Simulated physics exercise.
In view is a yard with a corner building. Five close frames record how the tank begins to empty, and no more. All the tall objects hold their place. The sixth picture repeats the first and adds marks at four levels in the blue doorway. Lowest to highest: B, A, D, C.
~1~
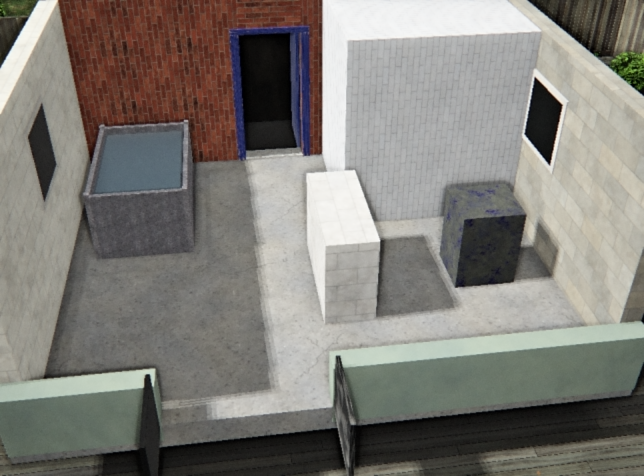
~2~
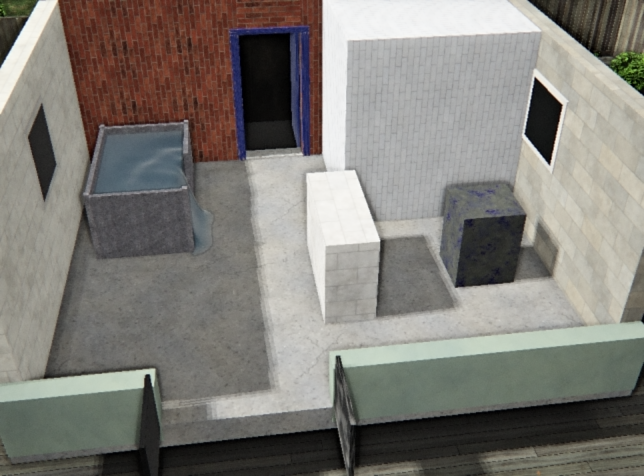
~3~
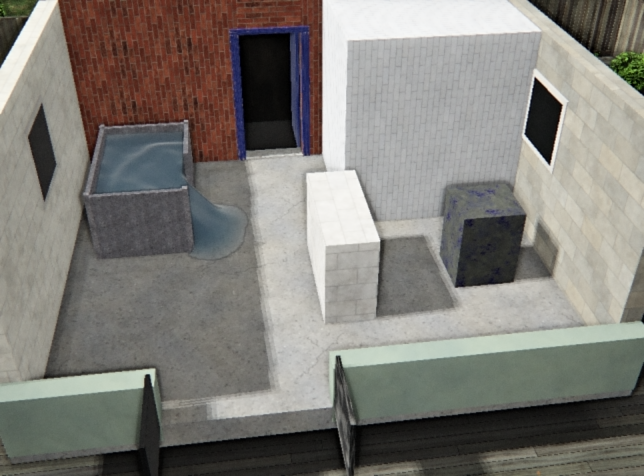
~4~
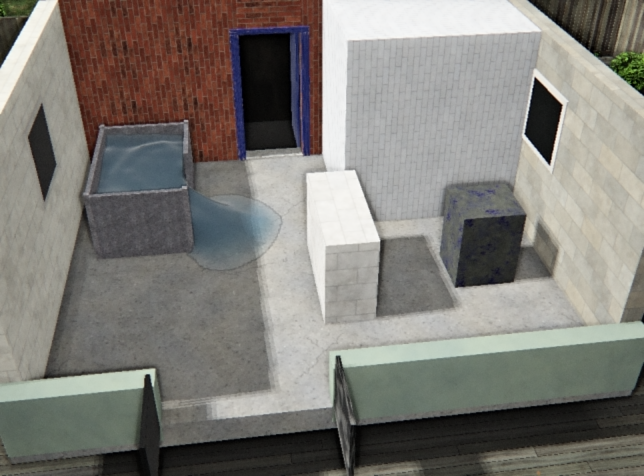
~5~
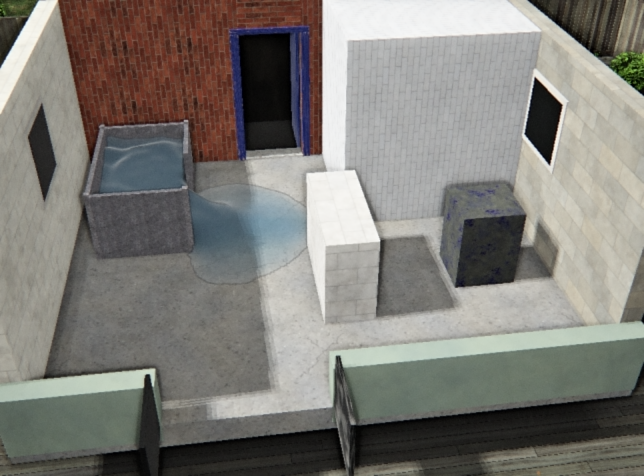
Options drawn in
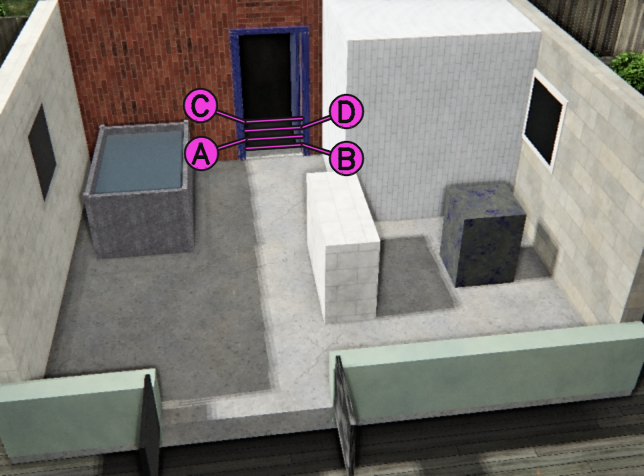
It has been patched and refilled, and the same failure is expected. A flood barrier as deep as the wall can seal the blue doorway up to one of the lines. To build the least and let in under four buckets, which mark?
Take B.
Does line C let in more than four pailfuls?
No, not at all.
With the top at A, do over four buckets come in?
No, that is safe.
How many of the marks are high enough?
All of them.
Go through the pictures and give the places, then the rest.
Water in the tank at rest, its middle at (141, 162); foot of the blue doorway at (274, 157); open gate at (243, 356), in the first frame.
In the second frame, 1 % of the ground under water, visible out to (199, 249).
In the third frame, 4 % of the ground under water, visible out to (233, 208).
In the fourth frame, 7 % of the ground under water, visible out to (273, 214).
In the fifth frame, 14 % of the ground under water, visible out to (285, 260).
In magenta, A at (274, 137); B at (274, 146); C at (273, 120); D at (273, 129); from the bottom up B, A, D, C.
With A, nothing gets over.
With B, a bucket or two gets in.
With C, nothing gets over.
With D, nothing gets over.
